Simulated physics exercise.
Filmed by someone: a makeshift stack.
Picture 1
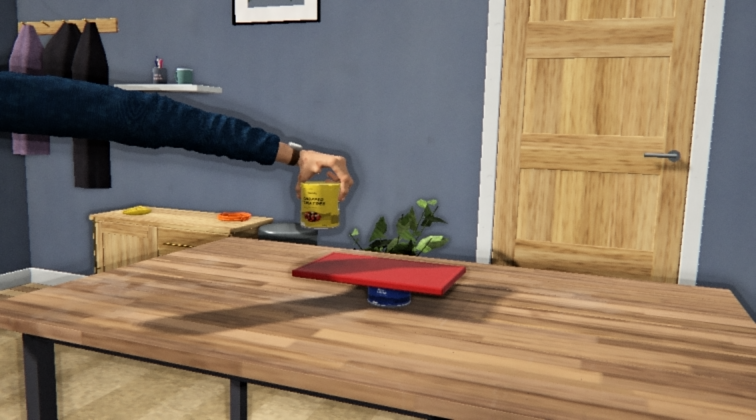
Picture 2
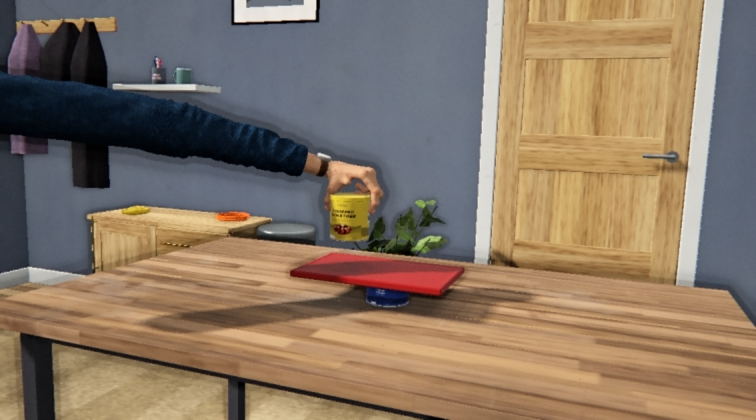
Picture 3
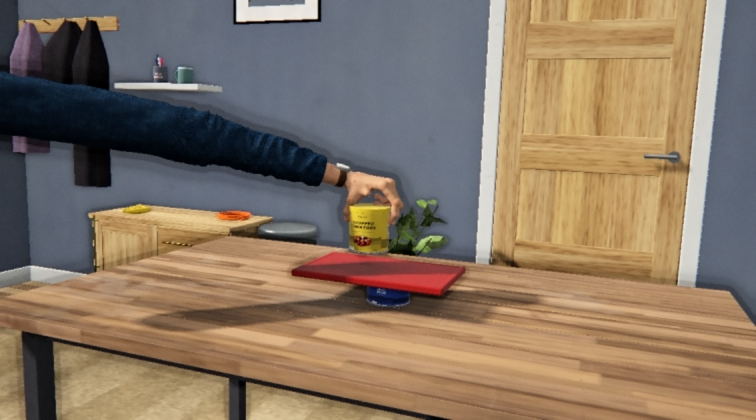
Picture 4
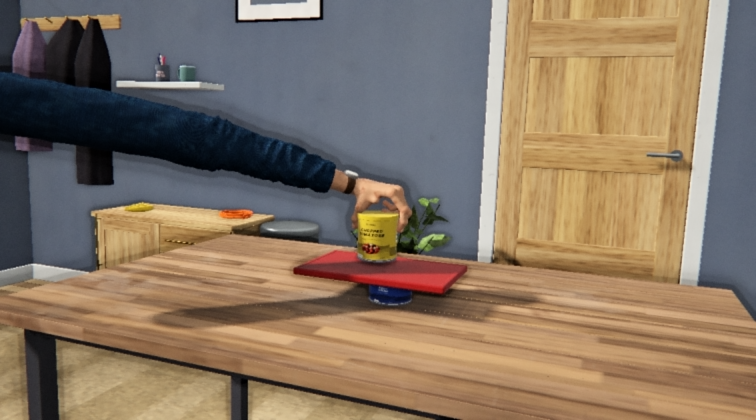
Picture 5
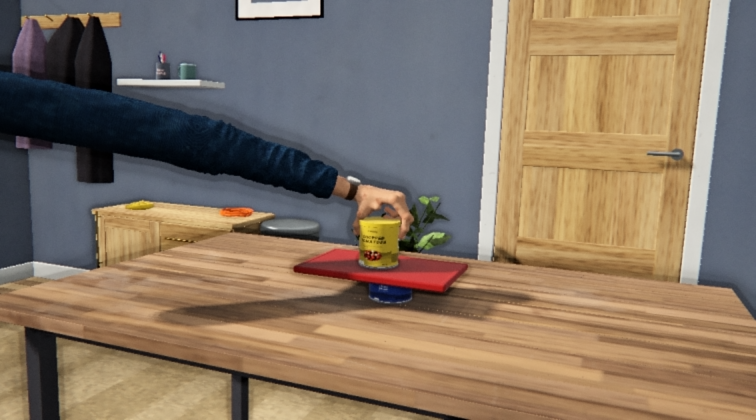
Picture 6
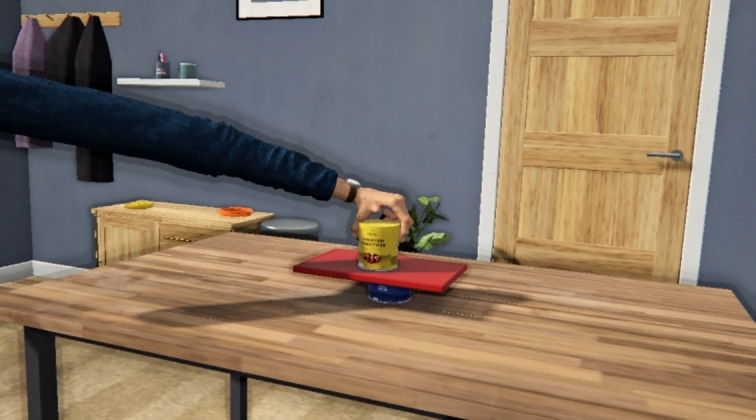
At a wooden table in a grey-blue room, a hand moved a yellow tin rightward and down onto a red board resting on a blue object, then stayed there, still holding the tin.
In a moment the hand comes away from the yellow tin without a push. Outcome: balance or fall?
It never falters.
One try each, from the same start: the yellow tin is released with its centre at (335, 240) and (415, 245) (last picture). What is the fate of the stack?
First try: It loses its balance; second try: It stays up.
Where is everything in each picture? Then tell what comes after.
The first picture shows still above its spot; yellow tin (320, 205).
The second picture shows still above its spot; yellow tin (350, 217).
The third picture shows still above its spot; yellow tin (369, 229).
The fourth picture shows still above its spot; yellow tin (377, 236).
The fifth picture shows in place under the hand; yellow tin (379, 243).
The sixth picture shows in place under the hand; yellow tin (379, 245).
Then, 0.70 s after the last picture, nothing has stirred.
Then, 1.70 s after the last picture, yellow tin resting near (379, 246).
At rest, all 3 in place. Seen from the same camera at the end, yellow tin near (379, 246). The stack keeps its balance.
